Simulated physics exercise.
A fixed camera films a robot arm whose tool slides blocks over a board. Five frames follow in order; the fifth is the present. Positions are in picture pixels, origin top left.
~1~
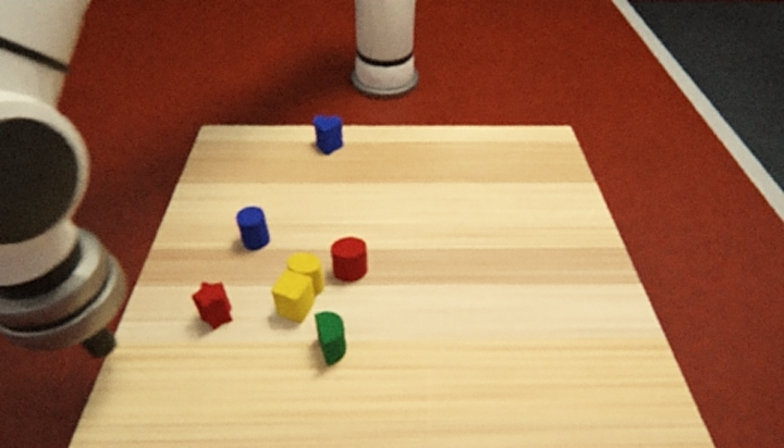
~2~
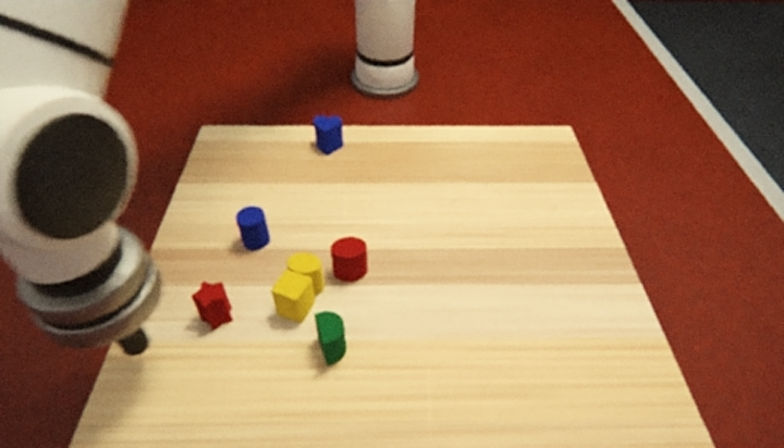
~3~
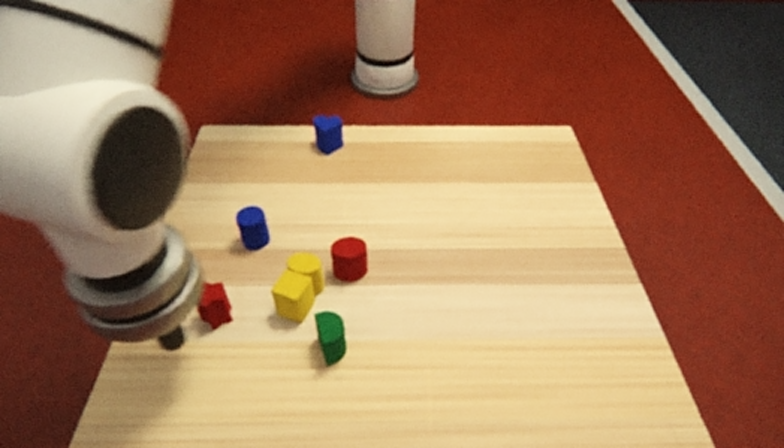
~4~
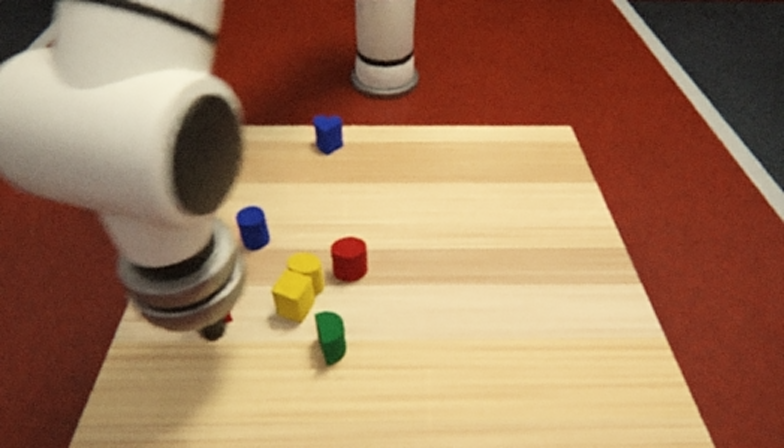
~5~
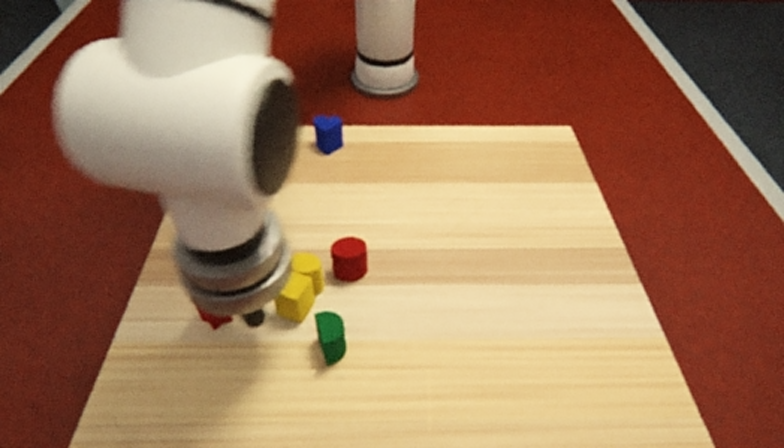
A white robotic arm moves rightward from the left edge across a light wooden board, passing over a red star-shaped block toward the yellow blocks, while the scattered blue, red, yellow and green blocks show little or no movement.
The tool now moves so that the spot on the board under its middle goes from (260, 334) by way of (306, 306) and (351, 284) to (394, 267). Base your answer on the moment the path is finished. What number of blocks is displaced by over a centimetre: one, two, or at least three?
Three or more will move.
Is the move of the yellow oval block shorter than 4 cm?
That would be a no.
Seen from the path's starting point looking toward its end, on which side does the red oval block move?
The answer is left.
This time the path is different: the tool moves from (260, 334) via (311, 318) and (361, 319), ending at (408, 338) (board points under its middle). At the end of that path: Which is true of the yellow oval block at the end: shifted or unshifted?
By the end it has moved.
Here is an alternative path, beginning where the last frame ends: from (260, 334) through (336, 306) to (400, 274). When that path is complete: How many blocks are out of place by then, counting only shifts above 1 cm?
My answer is two.
The first path, step by step. One third of the way, tool (304, 291); yellow square piece (320, 261), turned 20° anticlockwise; yellow oval block (320, 241), turned 15° anticlockwise; red oval block (354, 240), turned 30° clockwise.
Two thirds of the way, tool (351, 268); yellow square piece (346, 236), turned 80° anticlockwise; yellow oval block (324, 226), turned 50° anticlockwise; red oval block (369, 221), turned 90° clockwise.
At the end, tool (395, 251); red star-shaped block in place; yellow square piece (352, 233), turned 110° anticlockwise; yellow oval block (325, 226), turned 50° anticlockwise; red oval block (373, 213), turned 100° clockwise.
